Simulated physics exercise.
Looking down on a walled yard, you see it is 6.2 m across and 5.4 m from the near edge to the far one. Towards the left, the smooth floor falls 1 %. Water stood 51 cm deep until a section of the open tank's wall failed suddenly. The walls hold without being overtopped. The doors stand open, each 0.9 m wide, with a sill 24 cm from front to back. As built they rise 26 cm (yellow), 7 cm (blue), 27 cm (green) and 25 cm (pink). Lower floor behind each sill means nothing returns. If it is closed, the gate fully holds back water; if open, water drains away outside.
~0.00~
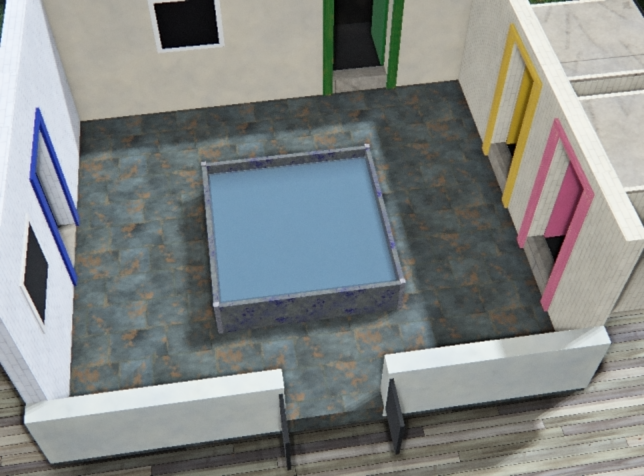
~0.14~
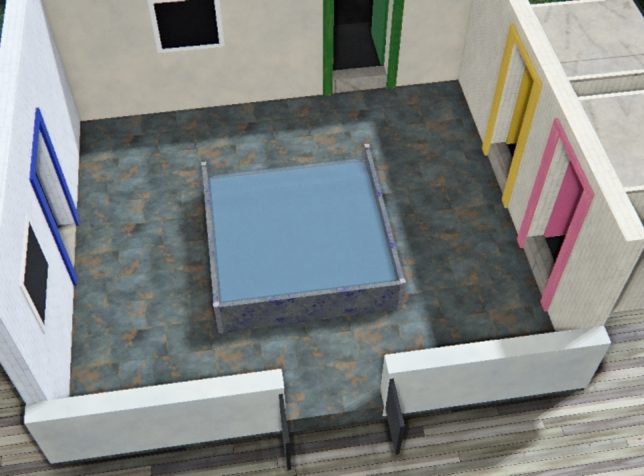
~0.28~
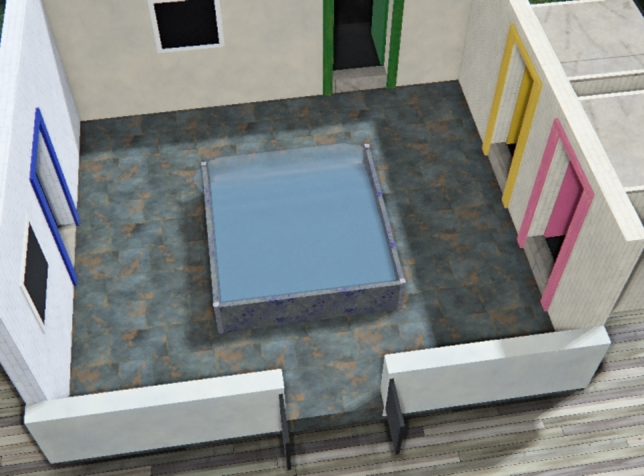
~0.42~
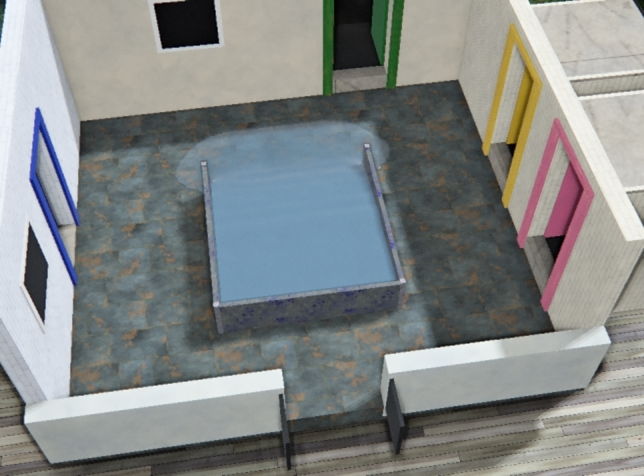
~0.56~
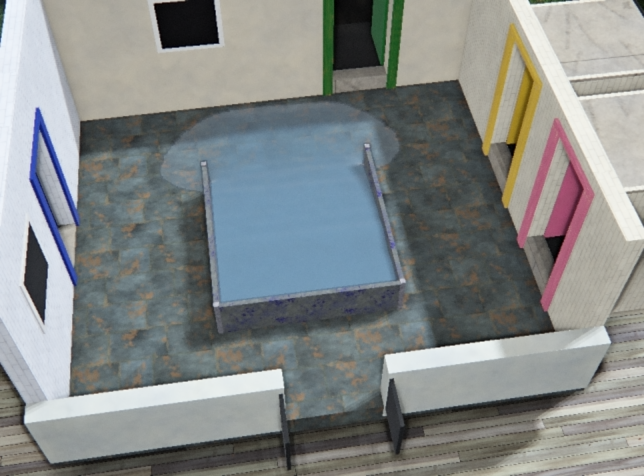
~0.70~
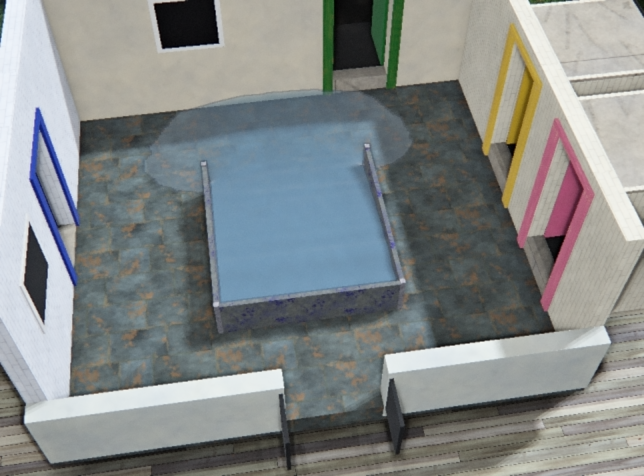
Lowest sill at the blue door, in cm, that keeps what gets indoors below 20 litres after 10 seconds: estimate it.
My estimate is 6 cm.
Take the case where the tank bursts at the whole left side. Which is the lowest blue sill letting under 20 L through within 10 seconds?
That way, roughly 31 cm.
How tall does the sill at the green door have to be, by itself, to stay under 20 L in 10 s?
Green door - some 19 centimetres.
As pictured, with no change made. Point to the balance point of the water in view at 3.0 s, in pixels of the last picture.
Around (276, 168).
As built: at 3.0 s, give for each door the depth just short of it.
Lab note, depth in cm: Yellow 6; blue 6; green 21; pink 0.
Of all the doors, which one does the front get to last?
Coming last is the pink one.
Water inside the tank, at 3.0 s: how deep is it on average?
Average depth: Approx. 15 cm.
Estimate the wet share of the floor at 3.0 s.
45 %.
After 1.4 s water covers 25 % of the floor, deepest (38 cm) near (285, 113); it has not reached the blue door.
After 3.0 s water covers 45 % of the floor, deepest (36 cm) near (81, 128); 6 cm at the blue door, 0 litres in over its 7 cm sill.
After 10.0 s water covers 95 % of the floor, deepest (16 cm) near (69, 433); 8 cm at the blue door, 14 litres in over its 7 cm sill.
At the blue door as built, the water arrived by 2.7 s and peaked near 10 cm at 4.6 s.
With a sill of 5.5 cm, 28 litres would have come in within the 10 s; with 7.5 cm, 10 litres. So under 20 litres takes about 6 cm.
